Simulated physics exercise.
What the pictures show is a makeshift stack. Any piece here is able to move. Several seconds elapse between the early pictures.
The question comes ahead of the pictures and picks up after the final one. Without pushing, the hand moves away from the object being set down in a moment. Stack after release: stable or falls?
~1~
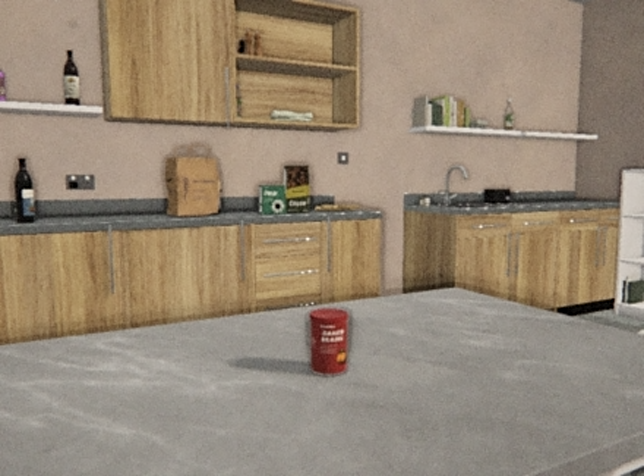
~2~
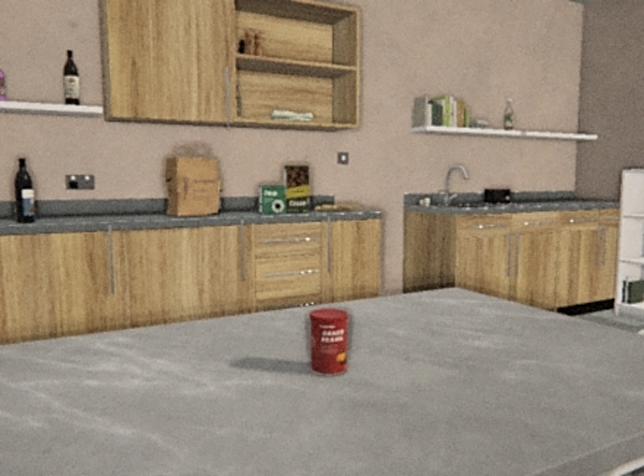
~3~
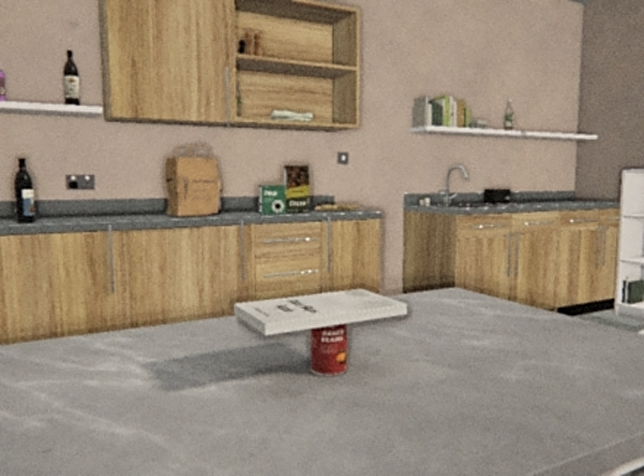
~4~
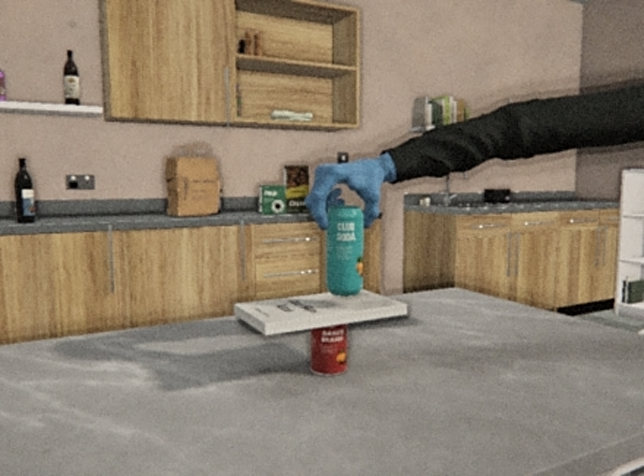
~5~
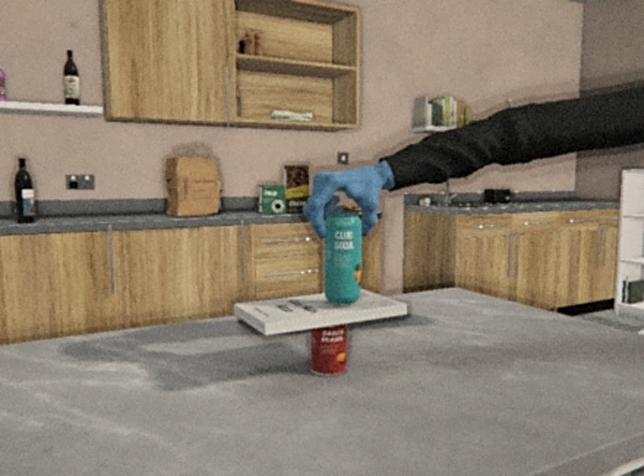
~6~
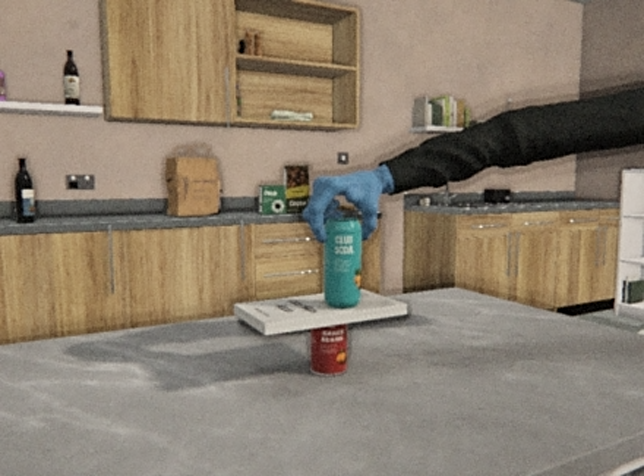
Honestly, the whole thing stays intact in the end.
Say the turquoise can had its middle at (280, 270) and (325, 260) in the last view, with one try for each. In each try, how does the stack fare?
In case one it tumbles, while in case two it stays upright.
Then, 0.70 s later than the last frame, all is still.
Then, 1.70 s later than the last frame, turquoise can resting near (343, 263).
When it is over, all 3 as before. End places, in pixels of the last picture, turquoise can near (344, 263). The stack holds.
